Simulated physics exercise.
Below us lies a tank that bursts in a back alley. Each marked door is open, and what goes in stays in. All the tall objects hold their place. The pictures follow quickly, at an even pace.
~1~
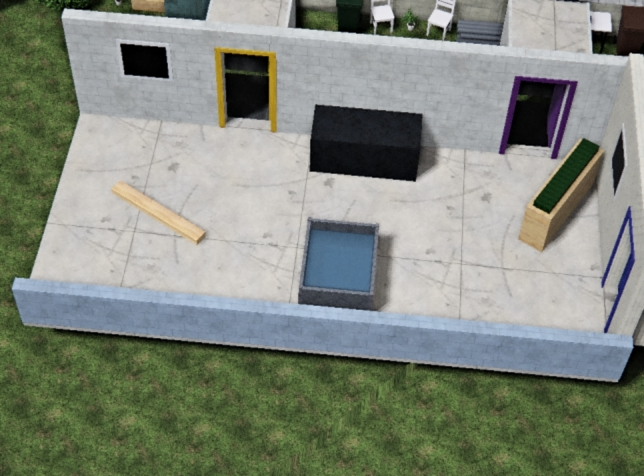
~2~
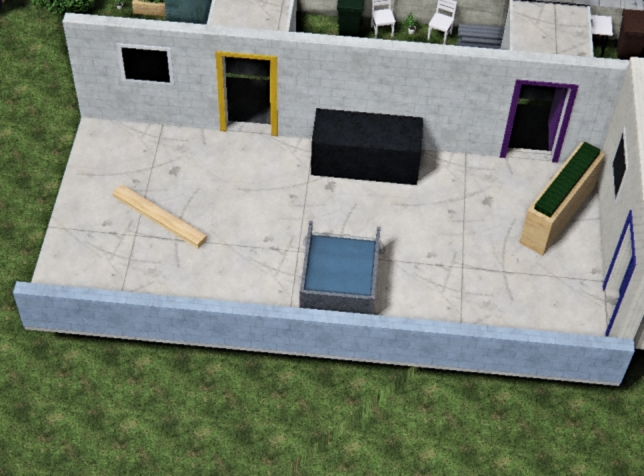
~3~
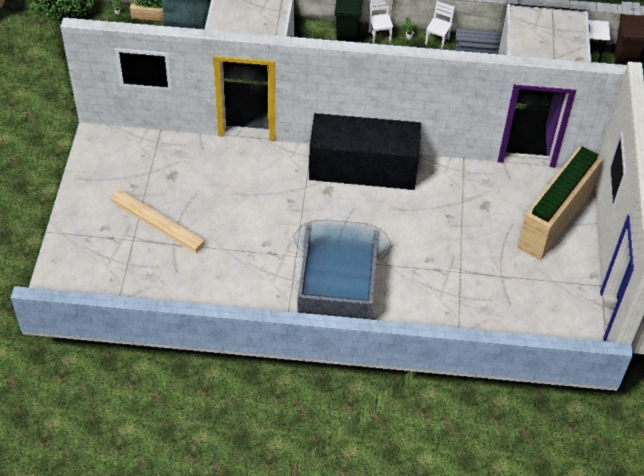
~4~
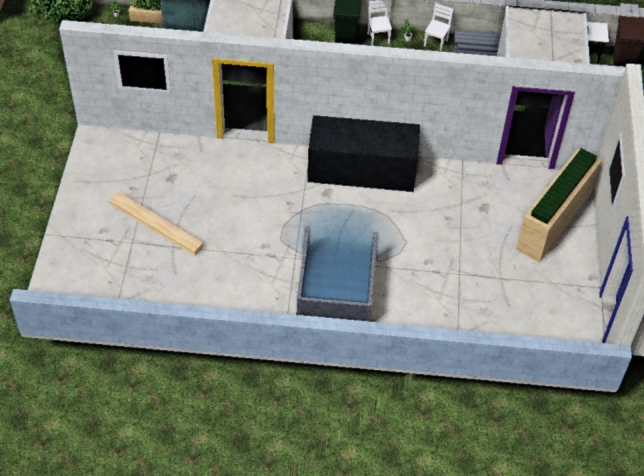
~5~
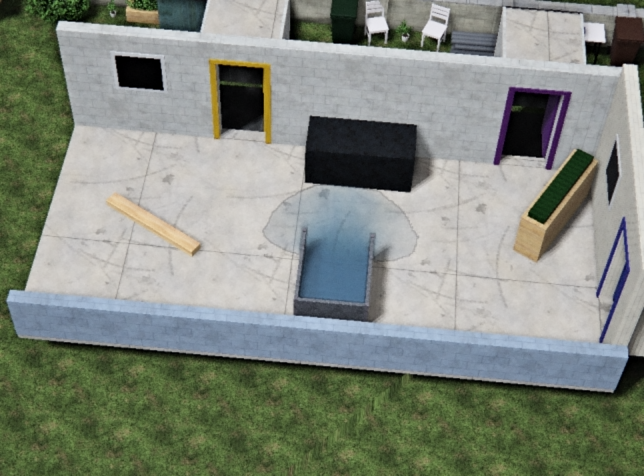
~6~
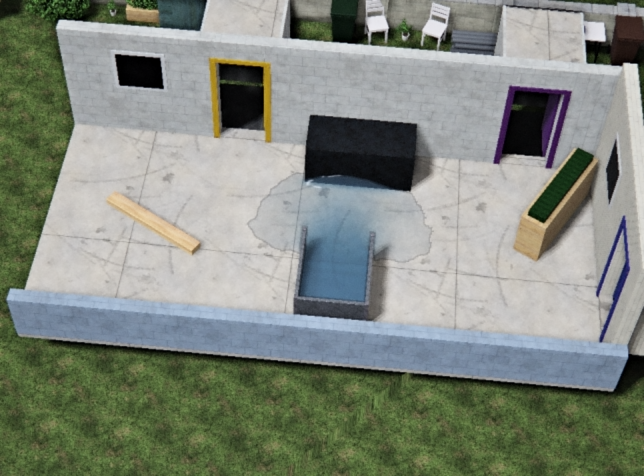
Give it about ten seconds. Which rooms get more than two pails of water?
One by one: The purple door floods; the blue door holds within the limit; the yellow door floods.
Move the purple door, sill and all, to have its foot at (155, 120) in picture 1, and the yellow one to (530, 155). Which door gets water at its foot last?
The blue-painted one.
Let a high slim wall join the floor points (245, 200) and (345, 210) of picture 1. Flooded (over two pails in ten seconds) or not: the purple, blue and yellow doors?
One by one: The purple door lets more in; the blue door takes less; the yellow door lets less in.
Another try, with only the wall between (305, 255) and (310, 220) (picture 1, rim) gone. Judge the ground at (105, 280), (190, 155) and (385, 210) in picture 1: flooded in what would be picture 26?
In turn: Covered, flooded, not flooded.
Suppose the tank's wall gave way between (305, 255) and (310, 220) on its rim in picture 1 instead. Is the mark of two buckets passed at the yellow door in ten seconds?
Yellow keeps below it.
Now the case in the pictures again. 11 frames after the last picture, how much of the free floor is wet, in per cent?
About 25 per cent.
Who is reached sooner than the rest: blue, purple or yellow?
First comes the yellow one.
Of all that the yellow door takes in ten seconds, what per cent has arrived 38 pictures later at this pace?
I make it 100 per cent.
A moment on, water covers 15 % of the floor; the purple door not reached, the blue door not reached, the yellow door not reached.
Next, water covers 25 % of the floor; the purple door wet at the sill, nothing in, the blue door not reached, the yellow door under two buckets in.
Then, water covers 45 % of the floor; the purple door under two buckets in, the blue door not reached, the yellow door over two buckets in.
Later, water covers 55 % of the floor; the purple door over two buckets in, the blue door wet at the sill, nothing in, the yellow door over two buckets in.
In the end, water covers 65 % of the floor; the purple door over two buckets in, the blue door wet at the sill, nothing in, the yellow door over two buckets in.
